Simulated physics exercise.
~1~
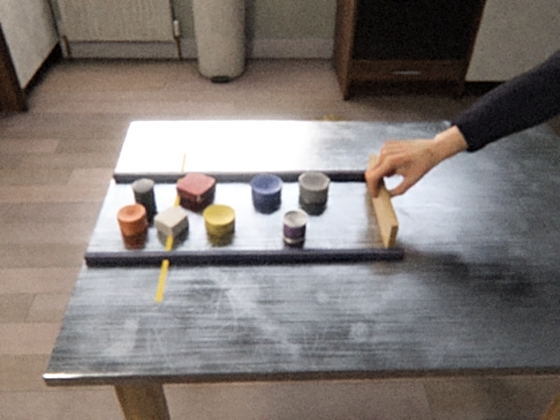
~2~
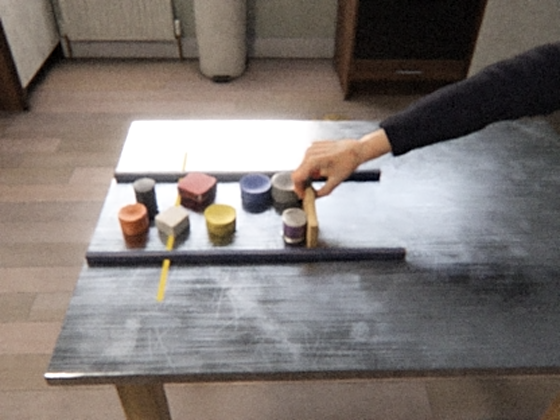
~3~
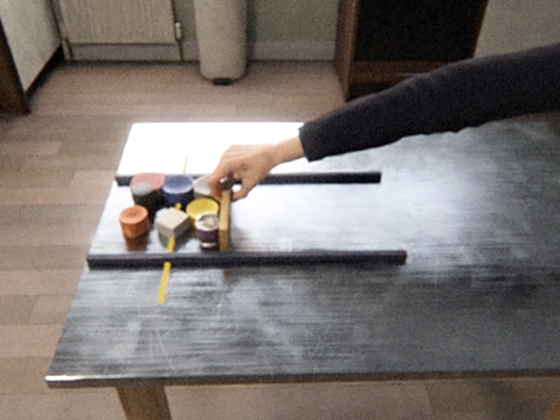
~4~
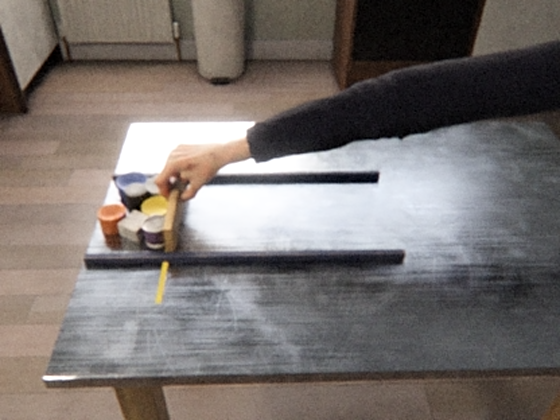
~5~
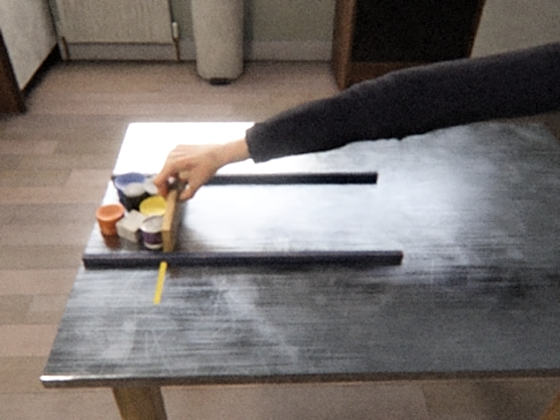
A hand slid an upright wooden board leftward along the channel on the table, bunching the small coloured pots and blocks together until they were crammed at the far left end, where the red one was no longer in sight and the board stopped.
